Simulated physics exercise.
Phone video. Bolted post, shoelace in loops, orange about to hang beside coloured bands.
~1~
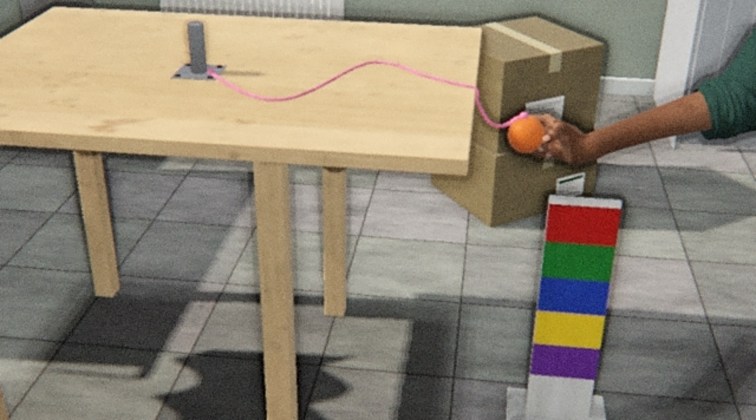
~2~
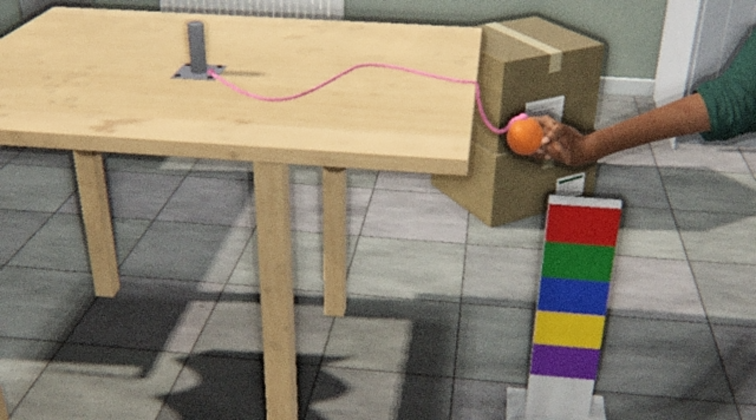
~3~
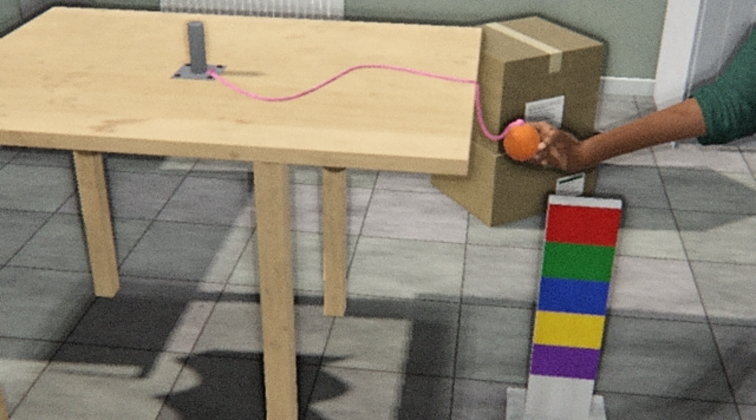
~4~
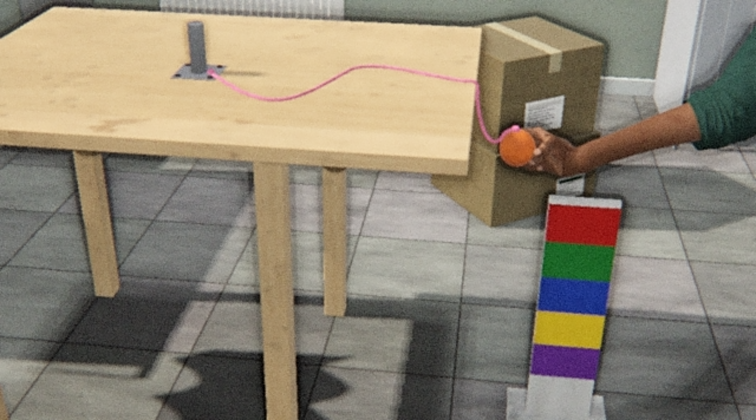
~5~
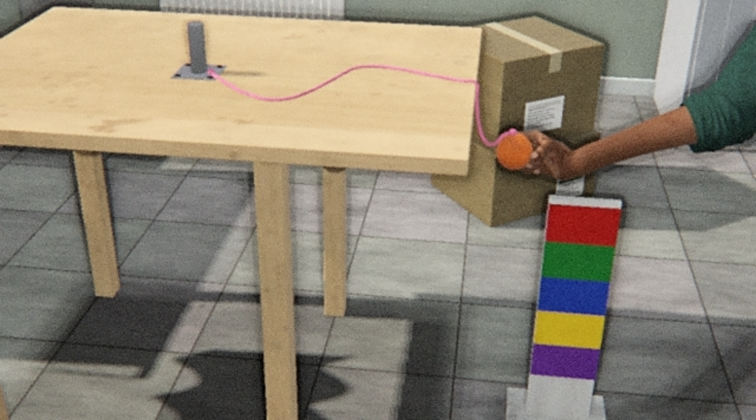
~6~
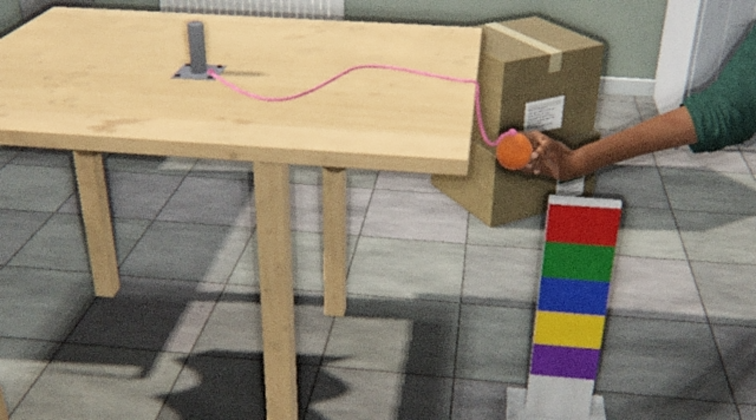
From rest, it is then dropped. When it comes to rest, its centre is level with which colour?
The blue one.
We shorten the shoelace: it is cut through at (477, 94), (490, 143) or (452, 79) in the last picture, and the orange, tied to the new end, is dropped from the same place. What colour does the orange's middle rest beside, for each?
One at a time, the answers are: Red; green; higher than all five.
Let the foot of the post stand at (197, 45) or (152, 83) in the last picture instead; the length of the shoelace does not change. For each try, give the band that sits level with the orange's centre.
First try: Green; second try: Green.
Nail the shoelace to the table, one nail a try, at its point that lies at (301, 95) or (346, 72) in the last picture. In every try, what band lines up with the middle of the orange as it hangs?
Taking the two tries in turn, you'd get green and then red.
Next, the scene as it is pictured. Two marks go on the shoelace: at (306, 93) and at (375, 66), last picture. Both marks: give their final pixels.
They go to (350, 85) and to (459, 95).
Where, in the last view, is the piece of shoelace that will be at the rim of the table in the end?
That spot is near (393, 68).
A little later, orange near (473, 260); level with green.
Next, orange near (449, 284); level with blue.
When it is over, orange near (463, 290); level with blue. Its middle rests at the blue band.
